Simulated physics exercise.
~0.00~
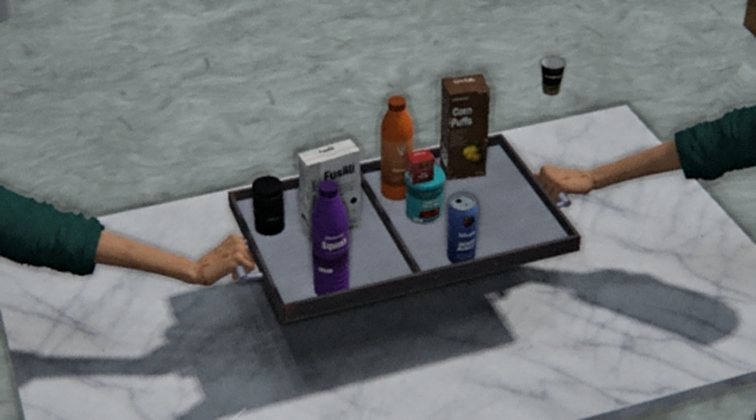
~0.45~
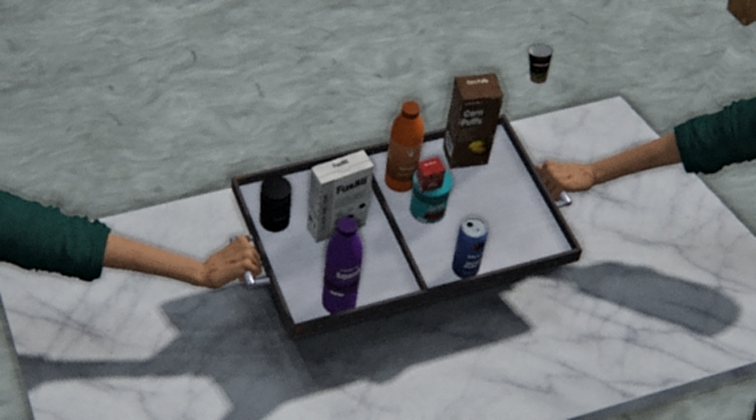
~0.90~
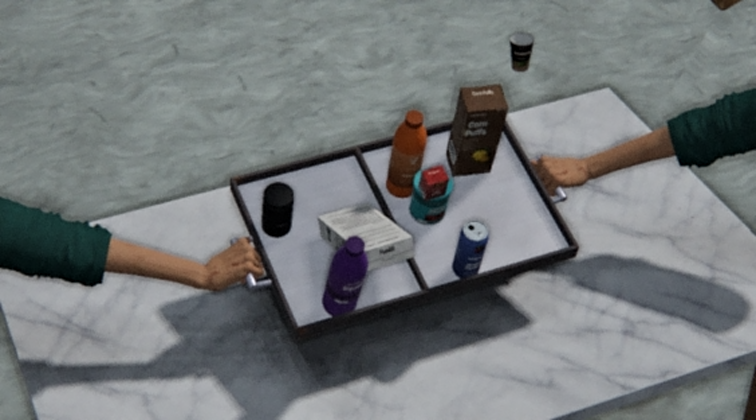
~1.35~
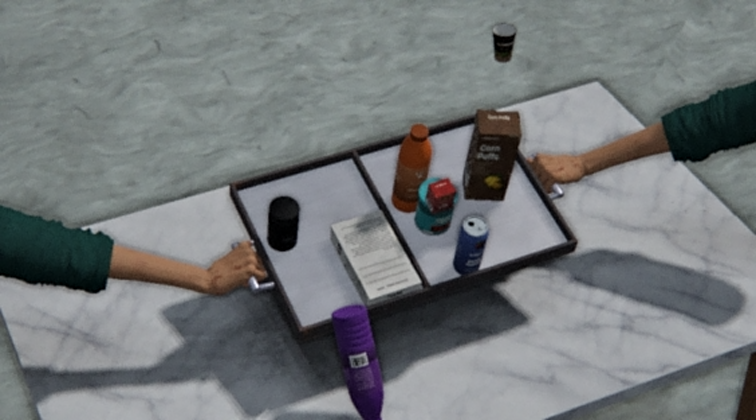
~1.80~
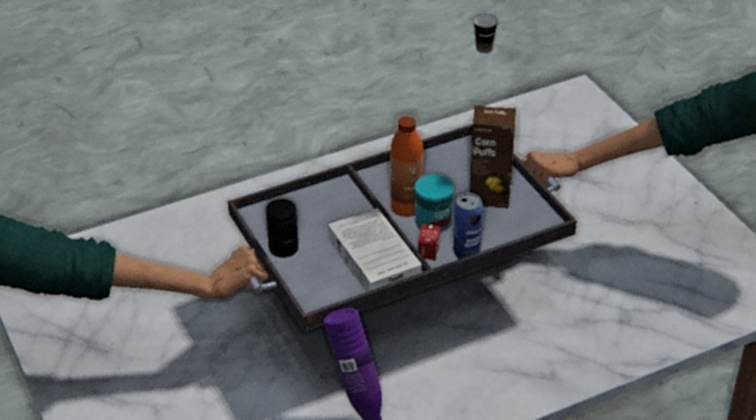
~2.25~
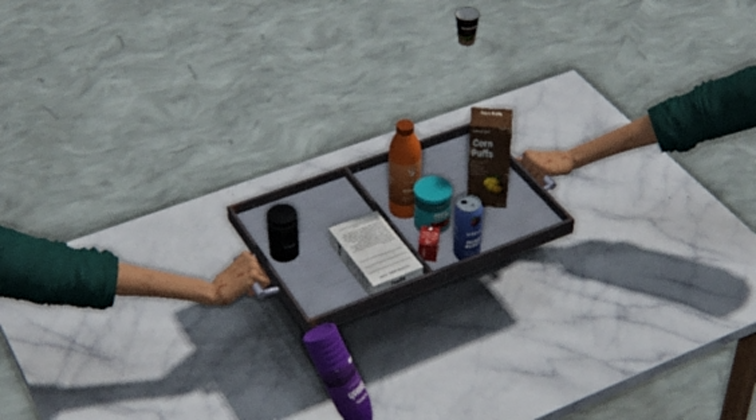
A purple bottle falls off a hand-held tilting tray as two cartons tip over and stay down.
